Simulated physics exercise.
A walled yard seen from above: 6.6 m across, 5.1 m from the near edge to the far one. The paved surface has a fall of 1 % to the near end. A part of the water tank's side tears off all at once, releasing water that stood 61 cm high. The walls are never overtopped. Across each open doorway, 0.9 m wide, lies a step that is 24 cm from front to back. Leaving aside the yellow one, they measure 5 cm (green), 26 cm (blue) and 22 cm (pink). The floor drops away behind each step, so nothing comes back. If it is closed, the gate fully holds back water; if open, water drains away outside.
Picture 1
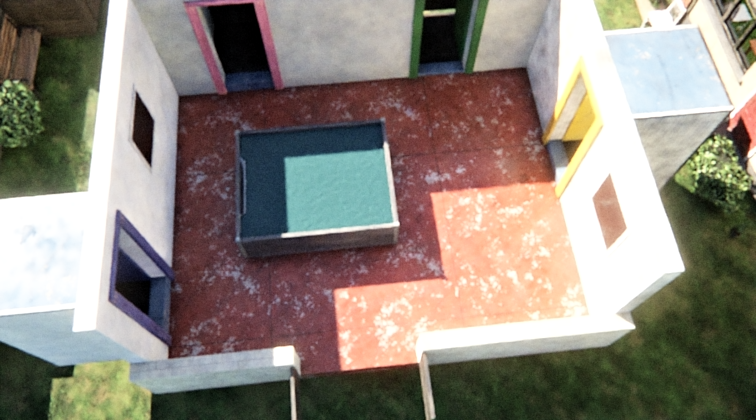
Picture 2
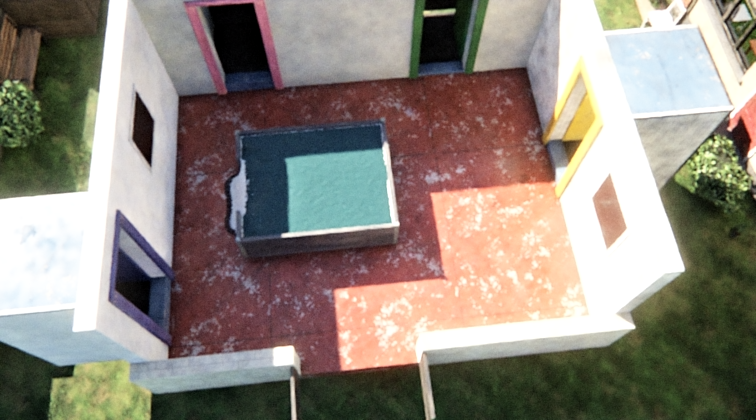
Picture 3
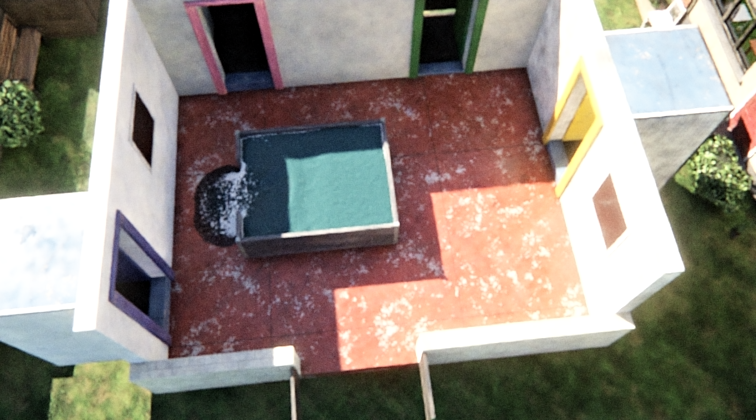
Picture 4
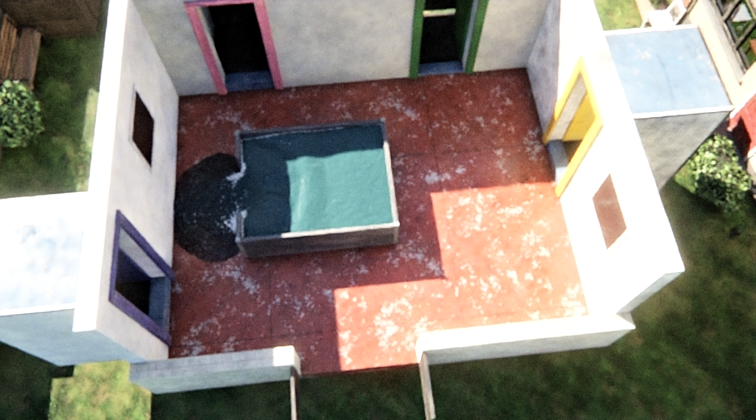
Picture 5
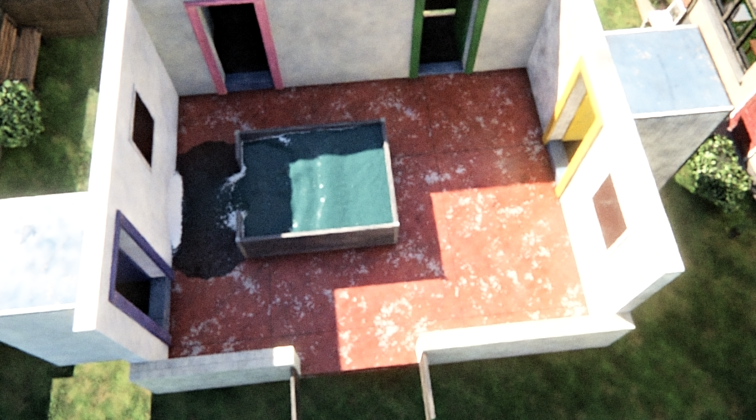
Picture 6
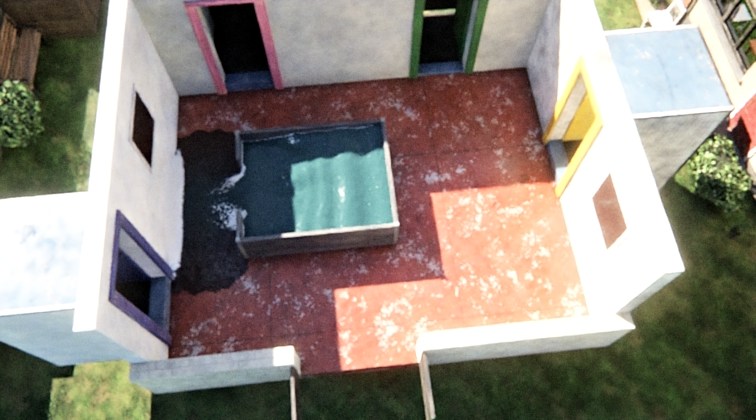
Water in a raised rectangular tank lies still, then bursts out through the tank's left side onto the red paved floor of a walled yard. It fans out in a dark, rounded patch, reaches the left wall and spreads along it, while ripples cross the tank's surface.
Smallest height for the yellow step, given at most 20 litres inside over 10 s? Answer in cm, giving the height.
About 6 cm.
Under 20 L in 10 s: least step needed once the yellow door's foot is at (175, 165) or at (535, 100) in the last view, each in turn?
You'd want roughly 26 cm there first, then roughly 11.0 cm.
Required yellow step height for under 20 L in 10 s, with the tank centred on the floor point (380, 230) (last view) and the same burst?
Some 8.0 cm.
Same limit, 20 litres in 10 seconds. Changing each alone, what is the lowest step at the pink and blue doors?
You'd want some 11.5 cm at pink and some 9.0 cm at blue.
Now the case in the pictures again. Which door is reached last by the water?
That would be the yellow door.
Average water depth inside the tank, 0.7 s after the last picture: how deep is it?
About 46 centimetres.
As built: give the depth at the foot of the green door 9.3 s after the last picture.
You'd measure close to 4.5 cm there.
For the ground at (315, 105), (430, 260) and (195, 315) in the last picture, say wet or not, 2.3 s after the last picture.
In the order asked: Soaked, untouched, soaked.
Then, 0.7 s after the last picture water covers 15 % of the floor, deepest (44 cm) near (186, 210); it has not reached the yellow door.
Then, 2.3 s after the last picture water covers 45 % of the floor, deepest (32 cm) near (168, 372); it has not reached the yellow door.
Then, 9.3 s after the last picture water covers 100 % of the floor, deepest (16 cm) near (587, 328); 7 cm at the yellow door, 0 litres in over its 17 cm step.
At the yellow door as built, the water peaked near 10 cm, 6.3 s after the last picture.
With a step of 4.5 cm, 35 litres would have come in within the 10 s; with 7.5 cm, 7 litres. So under 20 litres takes about 6 cm.
